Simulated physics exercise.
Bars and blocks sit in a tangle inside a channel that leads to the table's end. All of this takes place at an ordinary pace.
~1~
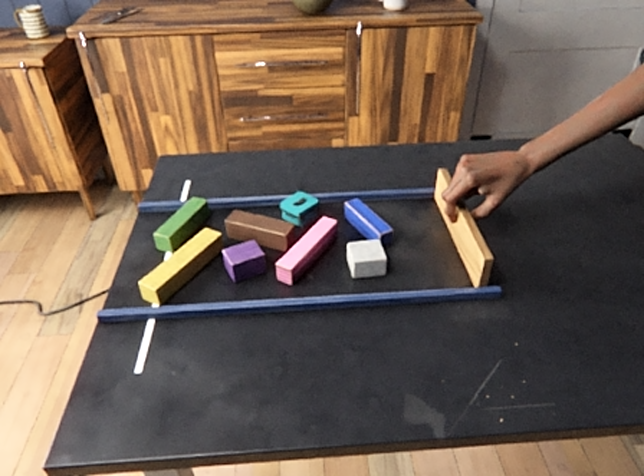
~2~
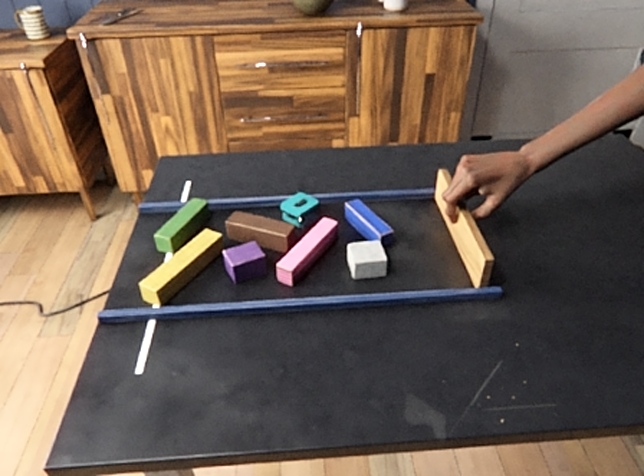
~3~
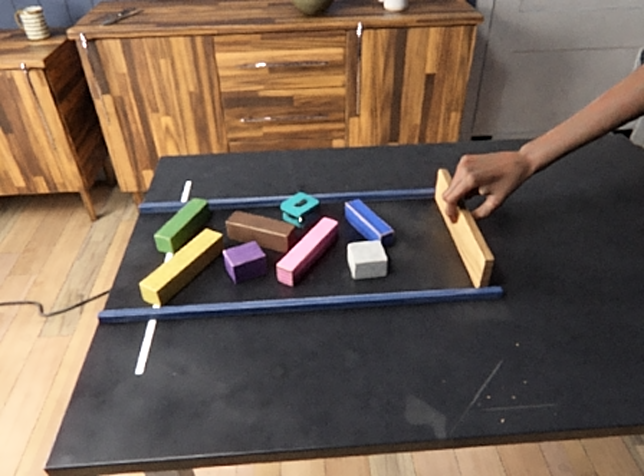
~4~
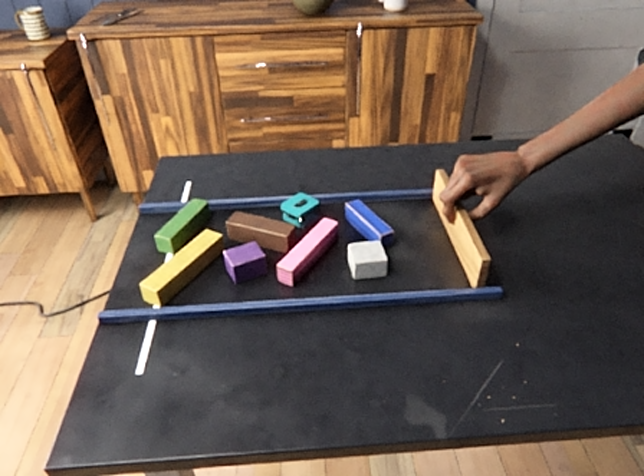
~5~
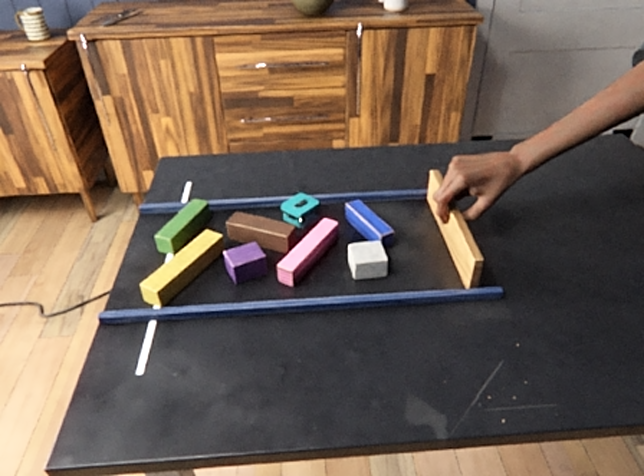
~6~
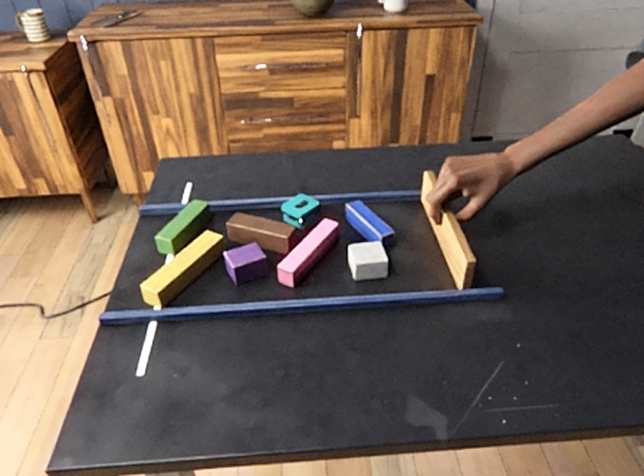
A hand held a wooden board upright across the right end of a blue-railed channel, then slid it slightly left toward the colourful bars and blocks, which stayed still on the black table.
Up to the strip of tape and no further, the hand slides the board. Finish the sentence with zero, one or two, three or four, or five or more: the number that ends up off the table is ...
The number that ends up off the table is three or four.
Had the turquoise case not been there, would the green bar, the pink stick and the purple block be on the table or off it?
So the green bar goes down, the pink stick keeps its place and the purple block goes down.
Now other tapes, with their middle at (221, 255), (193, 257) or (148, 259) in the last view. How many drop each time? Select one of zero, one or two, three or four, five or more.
Taken in the order given: One or two, just one or two, 5 or more.
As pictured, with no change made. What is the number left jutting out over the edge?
2 overhanging.
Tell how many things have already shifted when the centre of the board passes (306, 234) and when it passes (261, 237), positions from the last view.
6 by the first point, 8 by the second.
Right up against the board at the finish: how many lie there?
Total: 2.
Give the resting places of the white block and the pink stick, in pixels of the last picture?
About (146, 275), and about (125, 262).
Soon after, none off yet; green bar at rest near (185, 226); yellow bar at rest near (186, 267); purple block at rest near (246, 263).
Then, none off yet; green bar moving near (176, 225); yellow bar moved a little near (175, 265); purple block moved about its own width near (211, 260).
Further on, none off yet; green bar tipped well over near (110, 252); yellow bar moved about its own width near (112, 272); purple block moved well along near (144, 258).
At rest, the number that fall off is three or four; fallen, brown bar, purple block, yellow bar and green bar.
